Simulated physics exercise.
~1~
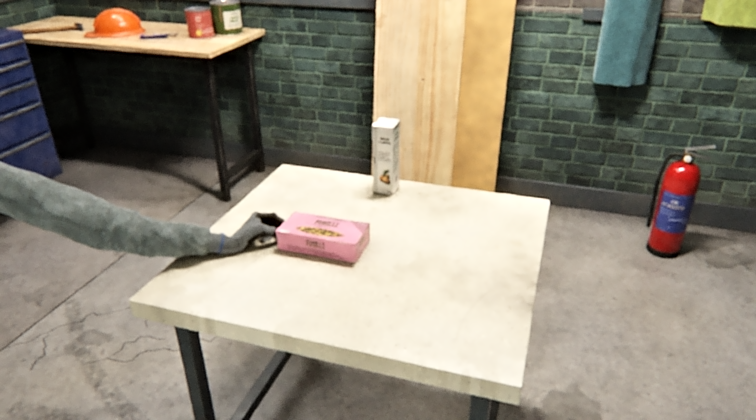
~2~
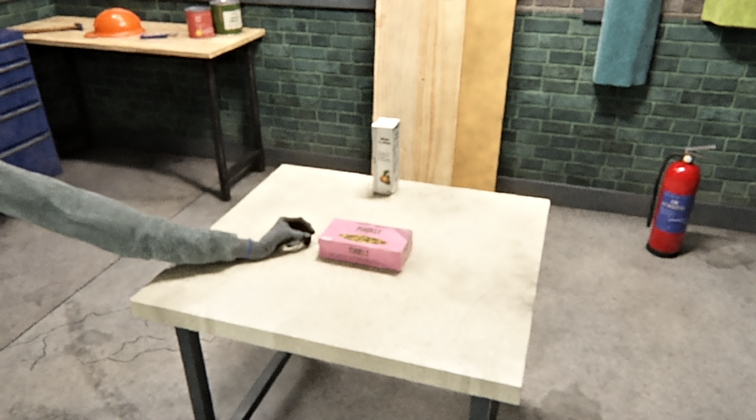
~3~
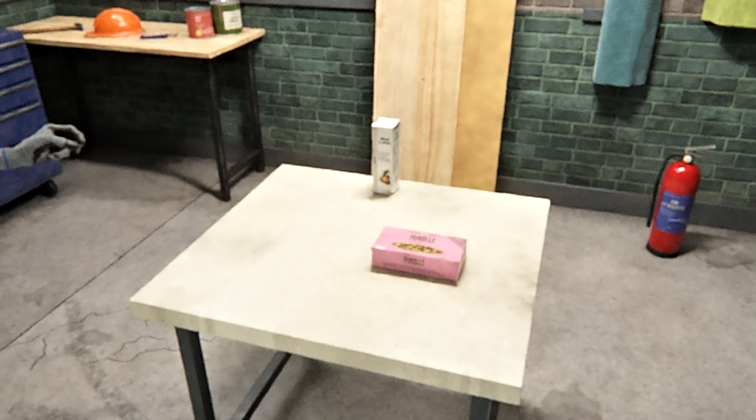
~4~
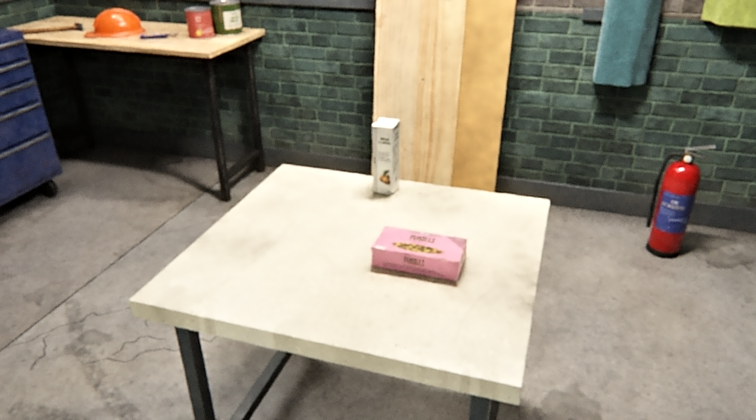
A gloved hand pushes a pink packet rightward across a table, where it stops on top.
